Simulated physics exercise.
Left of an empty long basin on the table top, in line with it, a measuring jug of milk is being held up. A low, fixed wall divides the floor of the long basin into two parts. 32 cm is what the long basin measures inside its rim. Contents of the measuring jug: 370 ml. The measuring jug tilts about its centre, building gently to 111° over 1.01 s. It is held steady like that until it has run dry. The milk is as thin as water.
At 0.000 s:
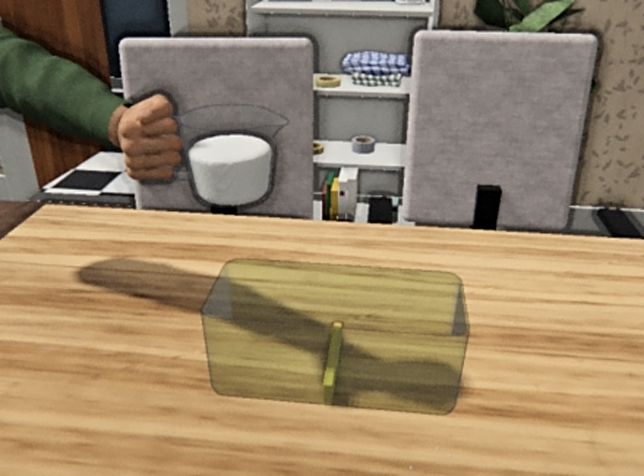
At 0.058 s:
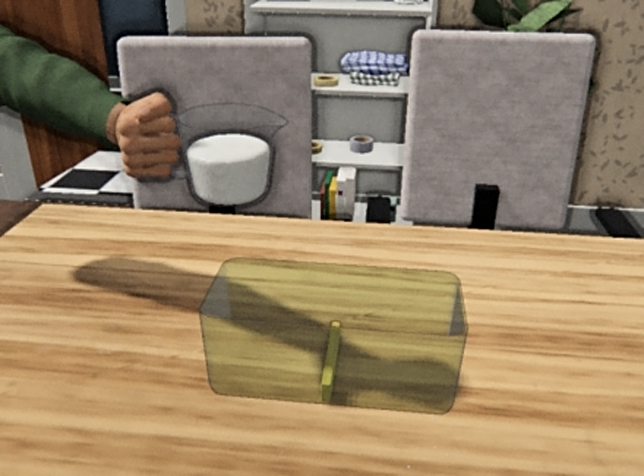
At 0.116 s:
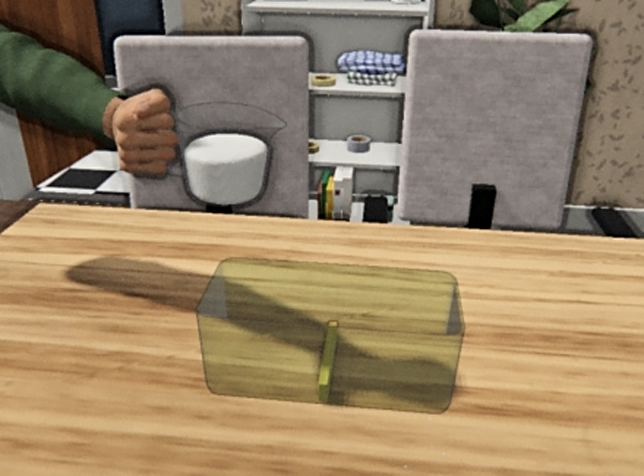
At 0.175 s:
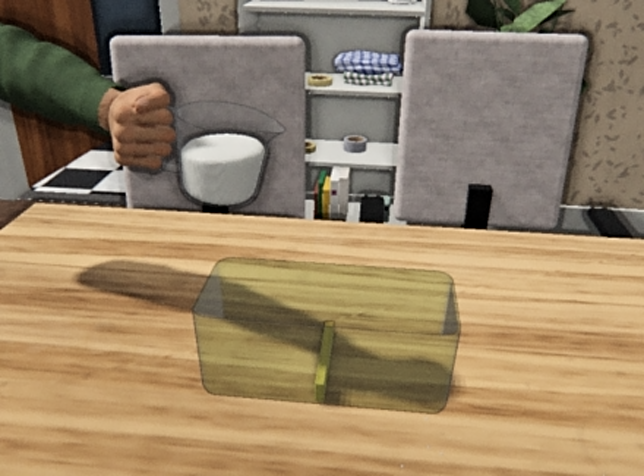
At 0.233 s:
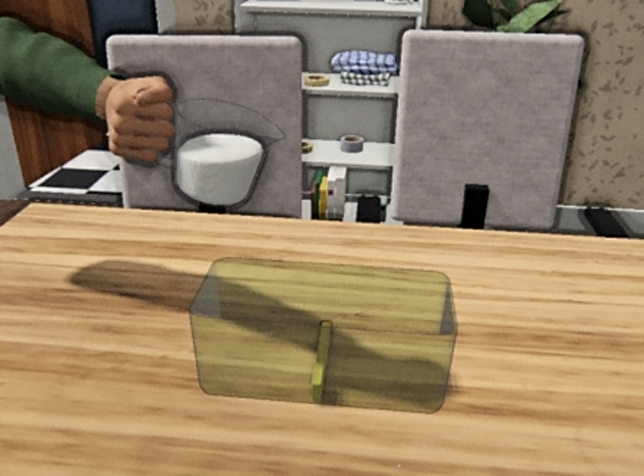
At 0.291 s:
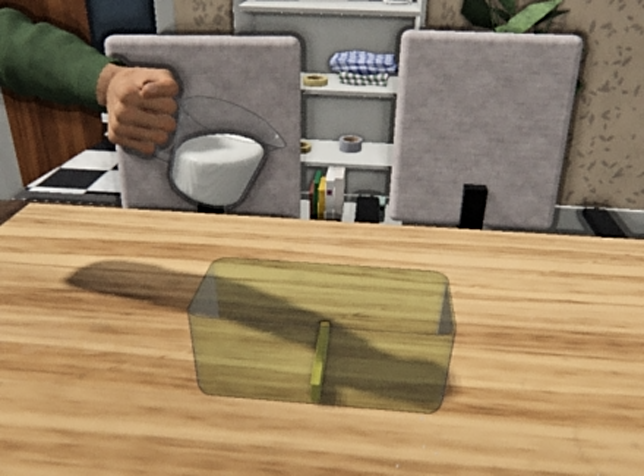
A hand holding a clear measuring jug of milk left of an empty long basin, gently tilting it to the right.
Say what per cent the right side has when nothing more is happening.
It has about 53 per cent.
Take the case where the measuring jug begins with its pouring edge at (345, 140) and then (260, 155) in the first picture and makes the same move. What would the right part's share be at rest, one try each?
It comes to 85 per cent, and then 10 per cent.
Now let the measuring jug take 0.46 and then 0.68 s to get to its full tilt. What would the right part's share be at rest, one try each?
15 then 35 %.
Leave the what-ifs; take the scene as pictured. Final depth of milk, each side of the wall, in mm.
About 8 mm left, about 8 mm right.
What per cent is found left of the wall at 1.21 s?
I'd put it near 46 percent.
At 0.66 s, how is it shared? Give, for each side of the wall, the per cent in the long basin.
I'd say some 3 on the left and some 1 on the right.
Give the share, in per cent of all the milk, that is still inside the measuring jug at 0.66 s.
I reckon about 68 in a hundred is still held.
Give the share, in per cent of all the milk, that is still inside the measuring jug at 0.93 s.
Near 8 in a hundred.
By 0.66 s the tilt is 81° and 67 per cent is still to pour, 3 is left of the wall and 1 right of it.
By 0.93 s the tilt is 109° and 8 per cent is still to pour, 26 is left of the wall and 49 right of it.
By 1.21 s the tilt is 111° and 0 per cent is still to pour, 46 is left of the wall and 52 right of it.
By 1.51 s the tilt is 111° and 0 per cent is still to pour, 45 is left of the wall and 53 right of it.
At rest 45 per cent lies left of the wall, 53 right of it and 2 outside.
